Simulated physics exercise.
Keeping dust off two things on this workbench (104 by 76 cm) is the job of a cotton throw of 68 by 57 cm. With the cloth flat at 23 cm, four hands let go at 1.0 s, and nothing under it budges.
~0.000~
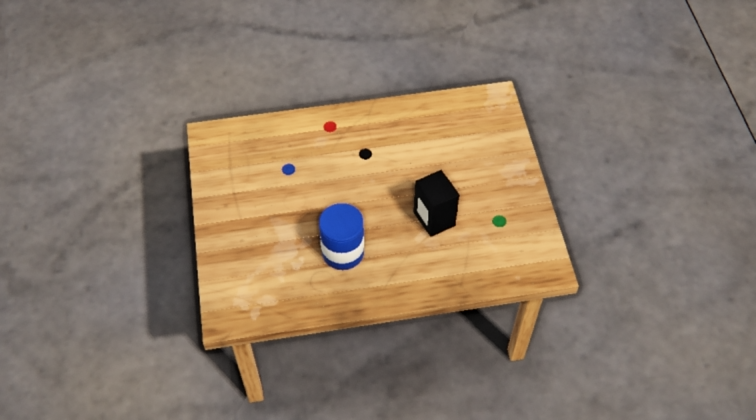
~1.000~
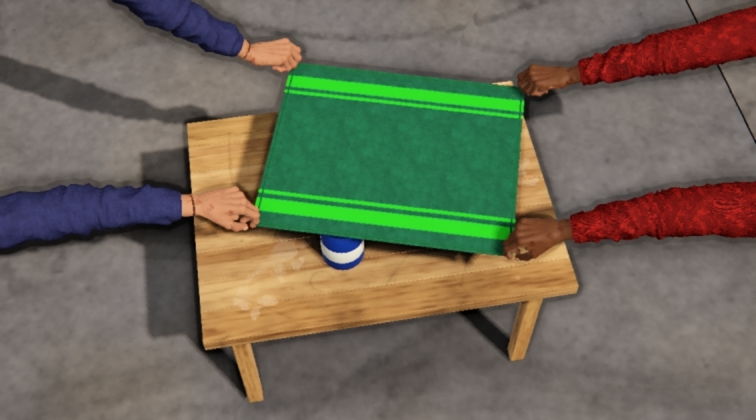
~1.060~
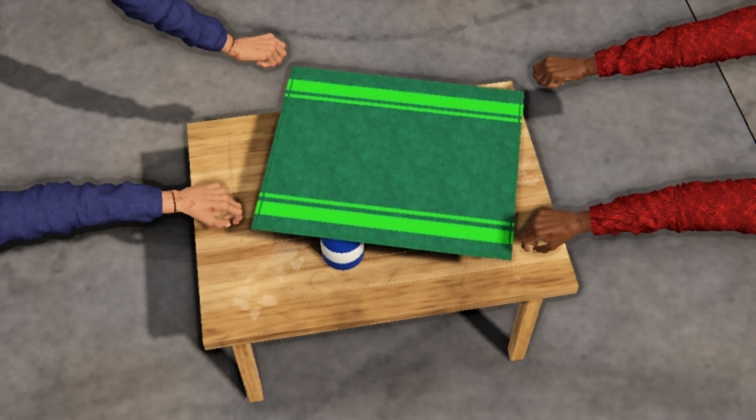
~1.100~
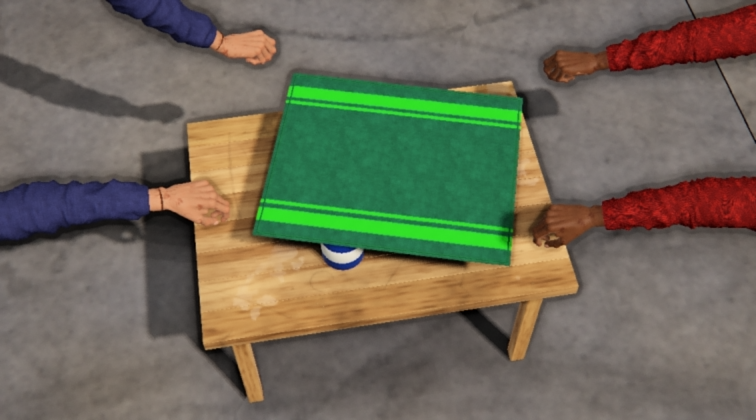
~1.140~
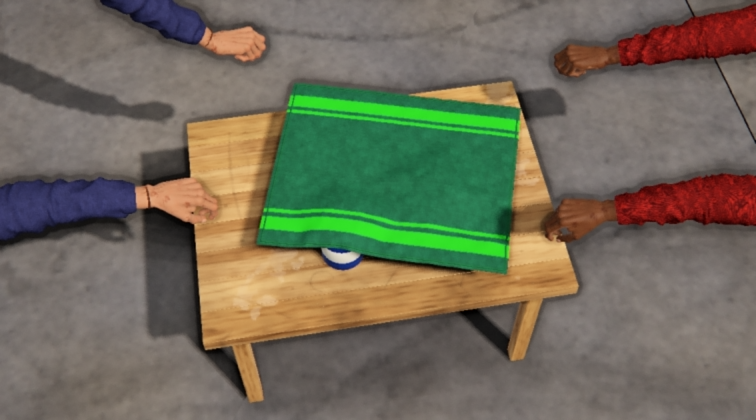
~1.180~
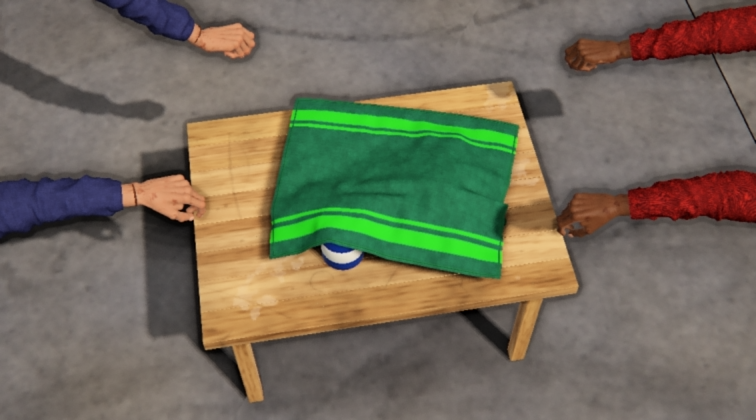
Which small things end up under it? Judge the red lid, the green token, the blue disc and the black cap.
In order: The red lid still shows; the green token still shows; the blue disc remains in the open; the black cap vanishes under it.
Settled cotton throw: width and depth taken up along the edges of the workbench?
It spans close to 70 centimetres sideways and close to 58 centimetres in depth.
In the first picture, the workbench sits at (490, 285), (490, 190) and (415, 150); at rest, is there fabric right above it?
Result, same order: Visible, overlaid, overlaid.
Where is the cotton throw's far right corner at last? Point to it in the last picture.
In the final picture it's somewhere around (513, 174).
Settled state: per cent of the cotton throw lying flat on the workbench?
Share on top, approx.: 35 %.
At 1.4 s, 30 % of it is down, spanning 70 by 58 cm, above black cap.
At 1.5 s, 30 % of it is down, spanning 74 by 58 cm, above black cap.
At 1.7 s, 35 % of it is down, spanning 70 by 58 cm, above black cap.
At 1.9 s, 35 % of it is down, spanning 71 by 58 cm, above black cap.
At 2.7 s, 35 % of it is down, spanning 70 by 57 cm, above black cap.
